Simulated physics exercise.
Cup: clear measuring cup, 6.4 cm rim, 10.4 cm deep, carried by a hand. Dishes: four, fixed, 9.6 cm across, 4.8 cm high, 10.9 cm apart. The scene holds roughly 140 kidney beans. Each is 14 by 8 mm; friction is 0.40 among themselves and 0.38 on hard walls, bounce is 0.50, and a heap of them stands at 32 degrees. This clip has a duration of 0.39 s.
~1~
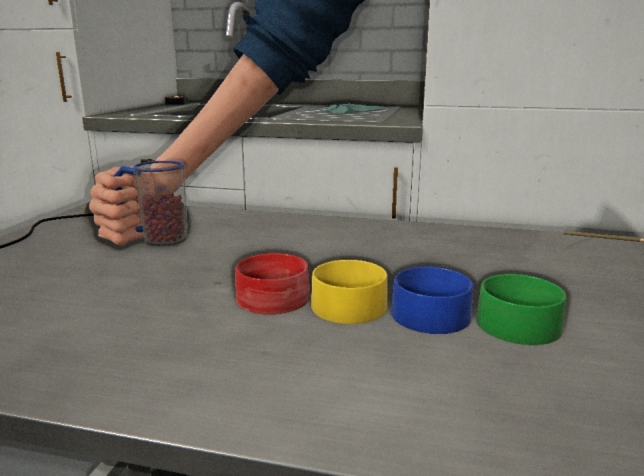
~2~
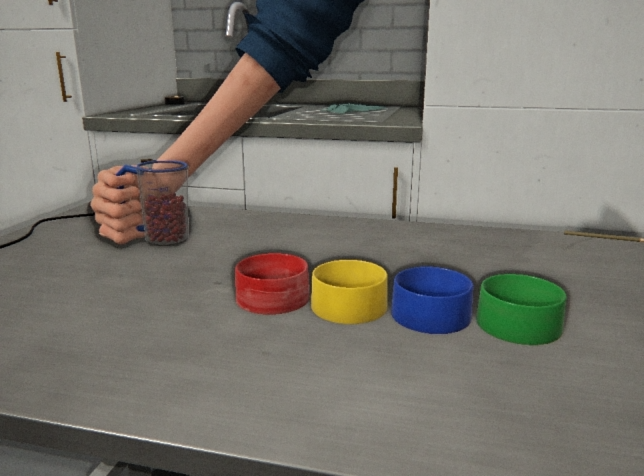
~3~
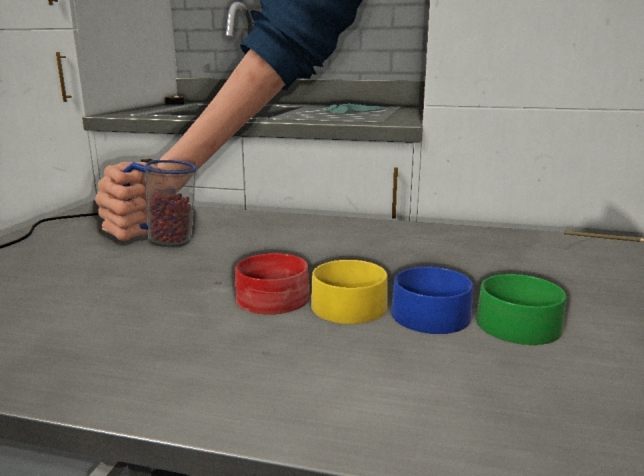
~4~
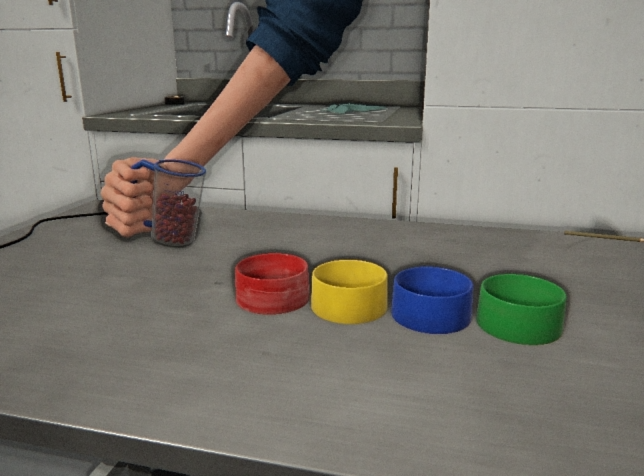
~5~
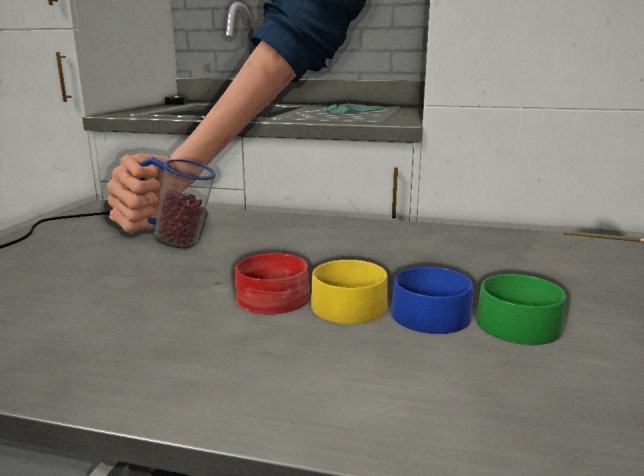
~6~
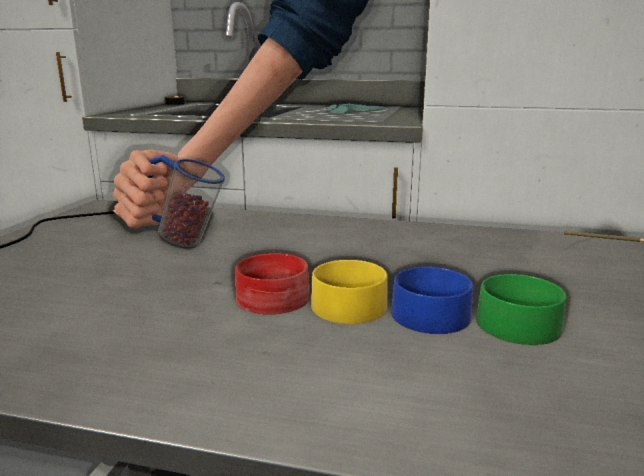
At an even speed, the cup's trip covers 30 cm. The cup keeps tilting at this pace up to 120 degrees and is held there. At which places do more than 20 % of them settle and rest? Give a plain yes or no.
Red dish - no, blue dish - no, green dish - no, yellow dish - yes, counter - no.
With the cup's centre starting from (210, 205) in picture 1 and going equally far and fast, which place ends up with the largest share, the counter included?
Top spot: Blue.
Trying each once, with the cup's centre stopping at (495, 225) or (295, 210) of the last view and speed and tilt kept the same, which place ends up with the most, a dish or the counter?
Yellow, then yellow.
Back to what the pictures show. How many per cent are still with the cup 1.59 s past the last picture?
I'd estimate some 30 per cent of the load.
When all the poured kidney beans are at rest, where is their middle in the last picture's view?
Centre at rest, approx.: (363, 297) px.
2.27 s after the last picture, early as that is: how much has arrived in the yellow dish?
Close to 80 per cent at that point.
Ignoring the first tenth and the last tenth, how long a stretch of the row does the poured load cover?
About 9 cm.
Then, 0.95 s after the last picture, tilt 88 degrees; cup holds 100 %.
Then, 1.59 s after the last picture, tilt 120 degrees; cup holds 30 %, yellow 70 %.
Then, 2.27 s after the last picture, tilt 120 degrees; cup holds 0 %, blue 5 %, yellow 80 %.
In the end, red 0 %, blue 5 %, green 0 %, yellow 80 %, counter 15 %.
